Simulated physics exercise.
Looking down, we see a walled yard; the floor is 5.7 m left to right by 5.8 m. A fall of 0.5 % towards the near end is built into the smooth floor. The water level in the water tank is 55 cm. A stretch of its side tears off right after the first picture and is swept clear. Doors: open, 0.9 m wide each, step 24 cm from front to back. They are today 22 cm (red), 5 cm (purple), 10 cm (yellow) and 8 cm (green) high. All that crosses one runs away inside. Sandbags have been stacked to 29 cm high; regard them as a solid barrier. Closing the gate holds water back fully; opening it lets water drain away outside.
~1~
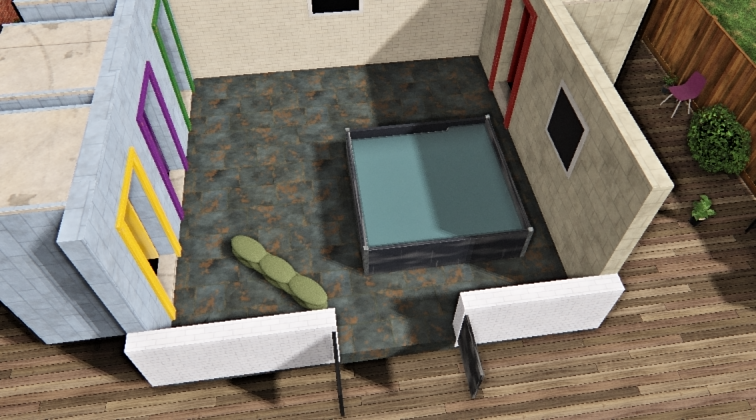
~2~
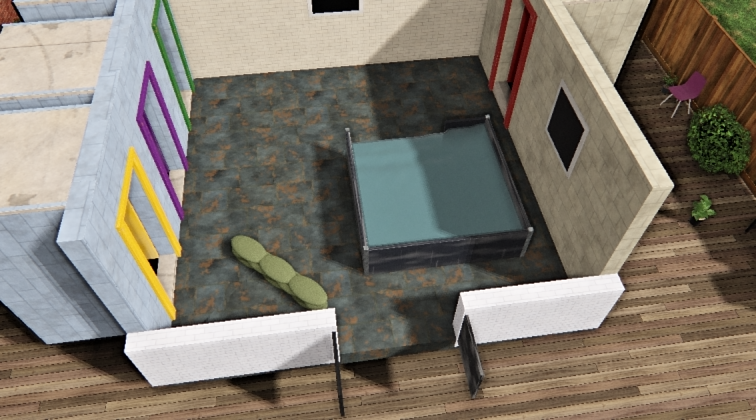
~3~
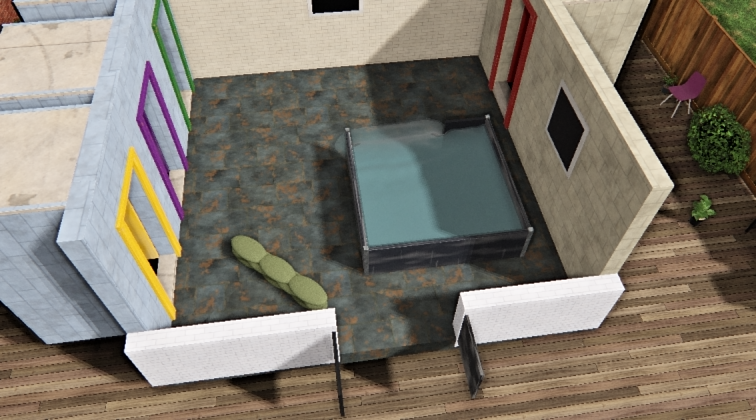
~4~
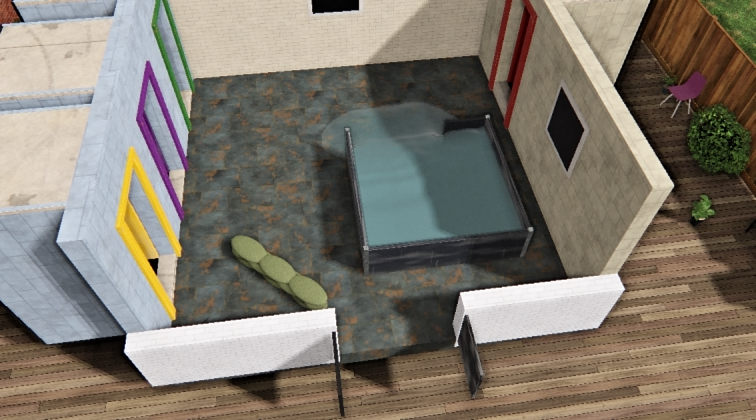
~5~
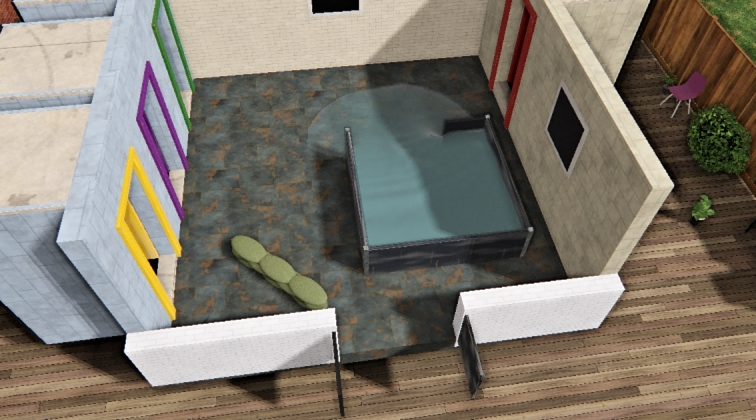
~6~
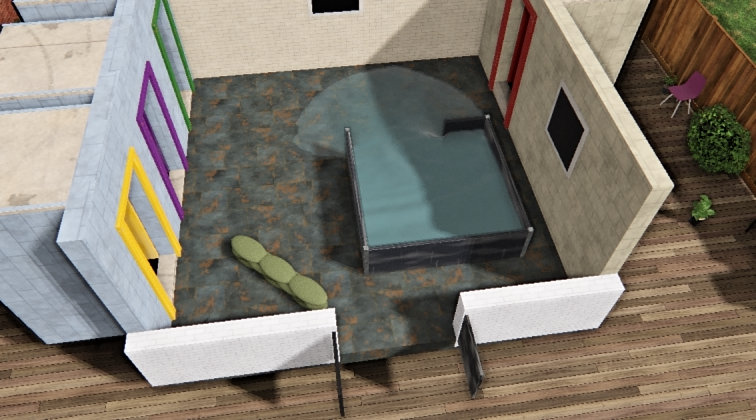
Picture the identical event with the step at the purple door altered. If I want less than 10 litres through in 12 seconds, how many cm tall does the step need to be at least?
You would need about 5.5 cm.
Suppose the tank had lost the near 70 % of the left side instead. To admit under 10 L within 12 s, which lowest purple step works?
Near 28 cm.
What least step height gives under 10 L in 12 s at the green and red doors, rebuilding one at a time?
Some 25 cm for green, some 9.5 cm for red.
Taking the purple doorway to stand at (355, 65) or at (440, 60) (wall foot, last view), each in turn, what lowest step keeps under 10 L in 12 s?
First place around 29 cm, second around 21 cm.
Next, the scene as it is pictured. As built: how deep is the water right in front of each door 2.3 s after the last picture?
Depth (cm): Red 10 / purple 0 / yellow 0 / green 24.
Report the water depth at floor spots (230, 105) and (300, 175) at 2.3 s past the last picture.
Roughly 11 cm and 0 cm.
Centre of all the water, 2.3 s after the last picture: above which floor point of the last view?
The centre of all the water is around (385, 135).
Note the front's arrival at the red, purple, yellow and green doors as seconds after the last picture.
Arrival: Red 0.3 s, purple 2.8 s, yellow 3.6 s, green 1.8 s.
Then, 0.7 s after the last picture water covers 30 % of the floor, deepest (32 cm) near (360, 66); it has not reached the purple door.
Then, 2.3 s after the last picture water covers 45 % of the floor, deepest (34 cm) near (194, 79); it has not reached the purple door.
Then, 11.3 s after the last picture water covers 95 % of the floor, deepest (12 cm) near (170, 359); 6 cm at the purple door, 14 litres in over its 5 cm step.
At the purple door as built, the water peaked near 7 cm, 5.7 s after the last picture.
Run again over the same 12 s with other heights there, 20 litres in over 4.5 cm, 4 litres over 6.5 cm. The limit of 10 litres is kept from about 5.5 cm up.
